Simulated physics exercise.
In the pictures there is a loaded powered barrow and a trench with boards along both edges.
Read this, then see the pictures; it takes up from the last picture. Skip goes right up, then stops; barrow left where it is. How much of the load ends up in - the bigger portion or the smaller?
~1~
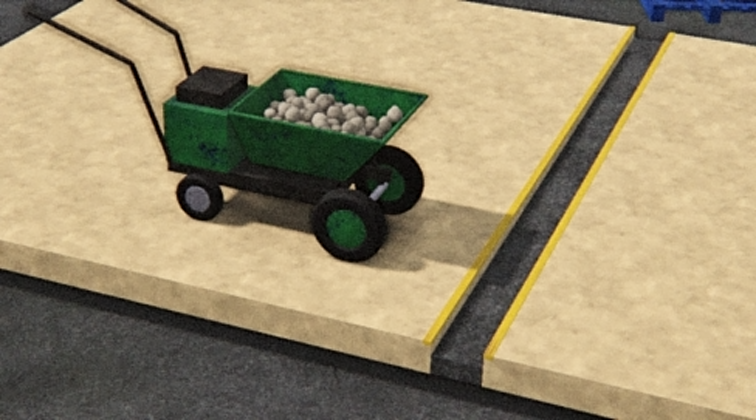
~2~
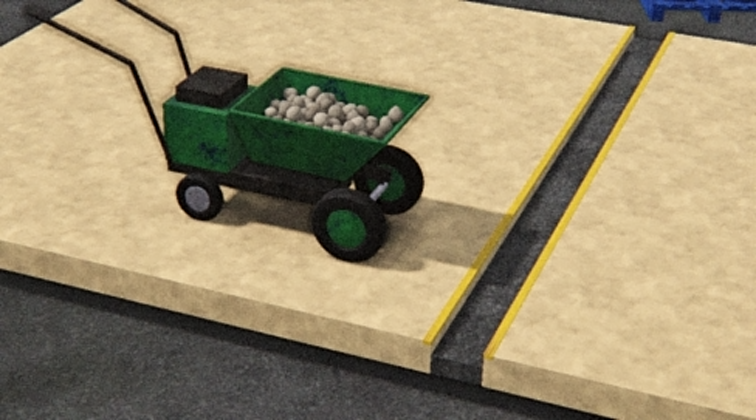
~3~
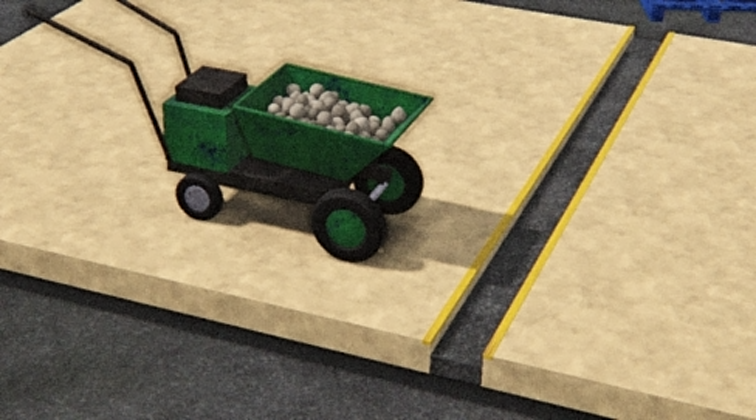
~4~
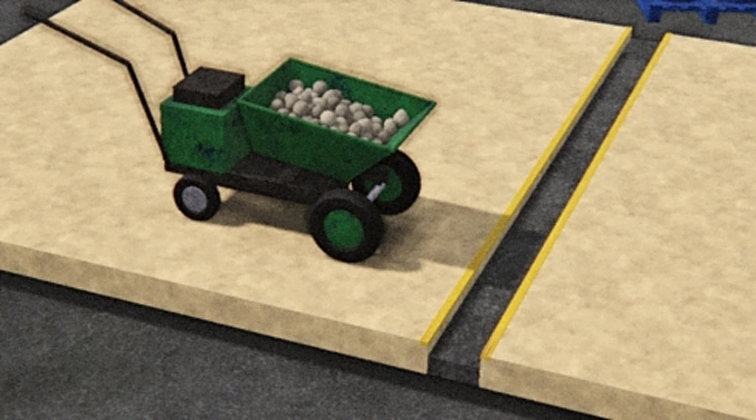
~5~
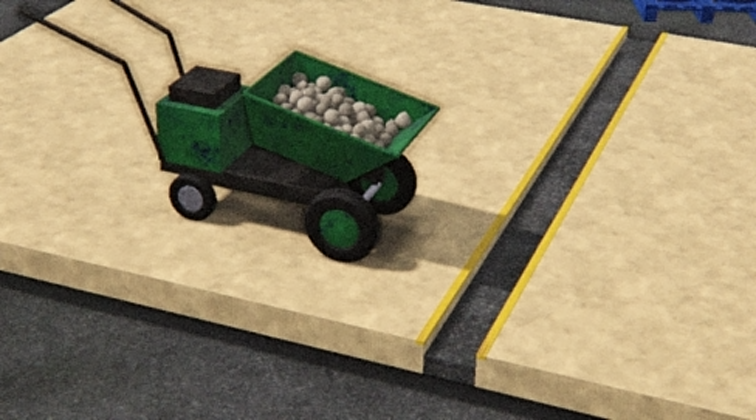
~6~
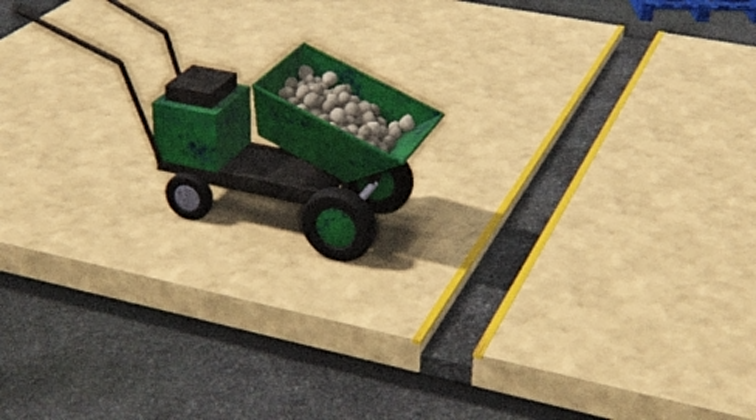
The load will chiefly settle in the trench.
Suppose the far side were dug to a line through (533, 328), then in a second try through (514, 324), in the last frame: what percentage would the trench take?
I'd say some 80 in a hundred, followed by 70 in a hundred.
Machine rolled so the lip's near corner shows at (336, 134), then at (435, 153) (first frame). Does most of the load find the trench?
The first try: The smaller part. The second: Under half.
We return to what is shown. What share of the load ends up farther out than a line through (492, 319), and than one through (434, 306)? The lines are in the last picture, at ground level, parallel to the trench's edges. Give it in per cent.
In order, some 10 % then some 80 %.
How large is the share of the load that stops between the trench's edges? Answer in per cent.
Result: Close to 65 in a hundred.
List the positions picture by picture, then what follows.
In the first picture, lip of the skip at (384, 143), level; top of the load at (310, 117), river pebbles; first edge of the trench at (449, 308); far edge at (508, 321), the trench under half as wide as the skip, and shallow for its width.
In the second picture, lip of the skip at (385, 143), level; top of the load at (311, 116).
In the third picture, lip of the skip at (389, 146), tipped barely; top of the load at (315, 114).
In the fourth picture, lip of the skip at (393, 151), tipped a little; top of the load at (310, 110).
In the fifth picture, lip of the skip at (397, 156), tipped a little; top of the load at (309, 98).
In the sixth picture, lip of the skip at (402, 163), tipped clearly; top of the load at (303, 101); first edge of the trench at (438, 306); far edge at (498, 320).
Soon, skip tipped steeply; all in the skip.
A while on, skip tipped right over; about two thirds in the skip; a small part short of the trench; about a quarter in or heaped over the trench; a stray few beyond it; a stray few falling.
Towards the end, skip tipped right over; a small part in the skip; a small part short of the trench; about two thirds in or heaped over the trench; a small part beyond it.
Finally, skip tipped right over; a small part in the skip; a small part short of the trench; about two thirds in or heaped over the trench; a small part beyond it.
